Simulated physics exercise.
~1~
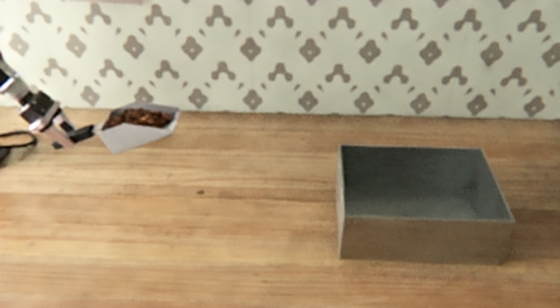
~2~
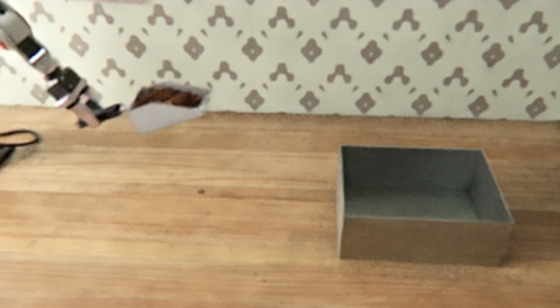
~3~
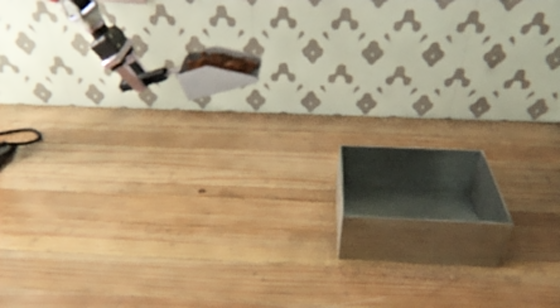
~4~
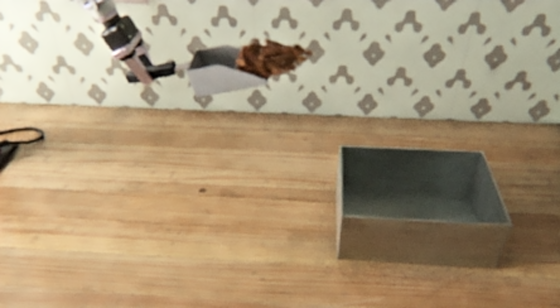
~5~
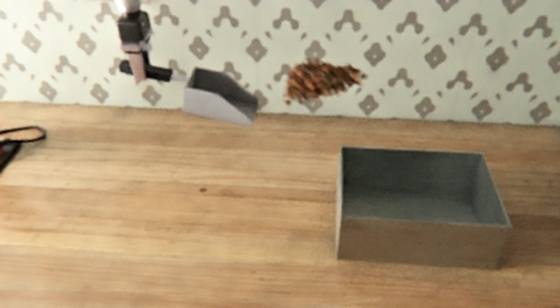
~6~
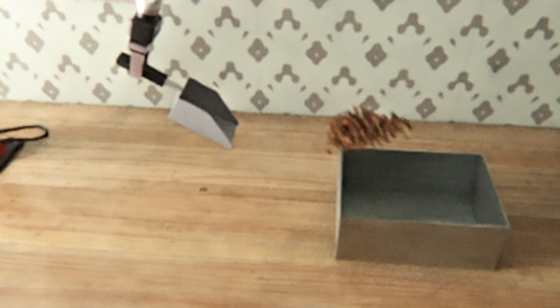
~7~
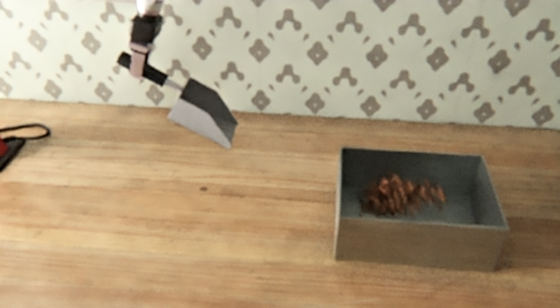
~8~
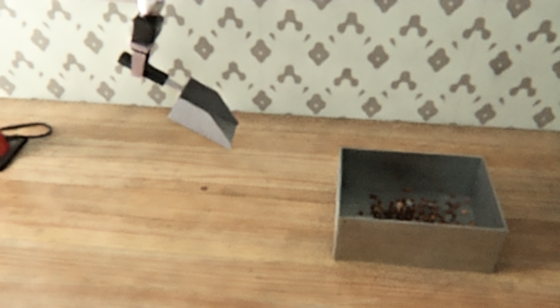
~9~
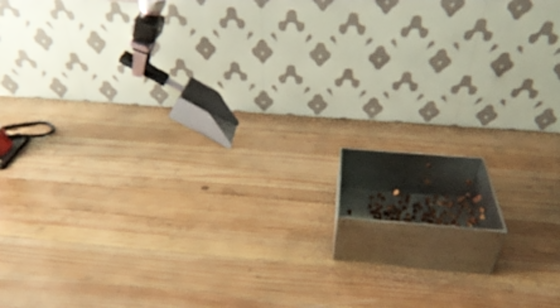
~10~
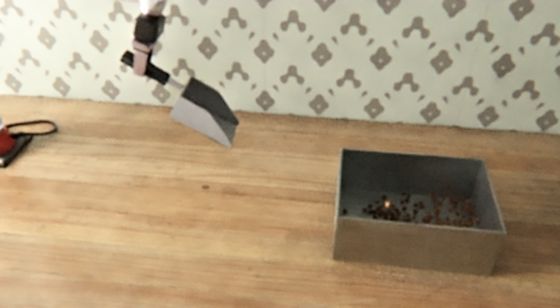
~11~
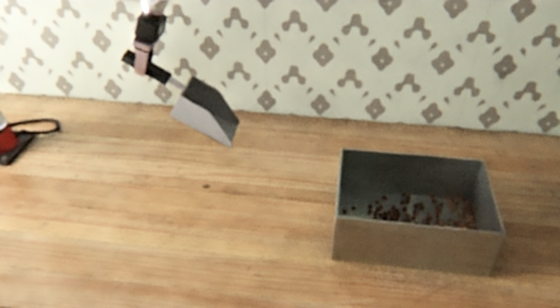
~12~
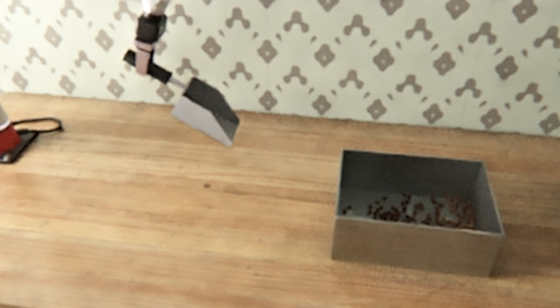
A robot arm swings a scoop up and right, flinging brown pellets into a grey bin.
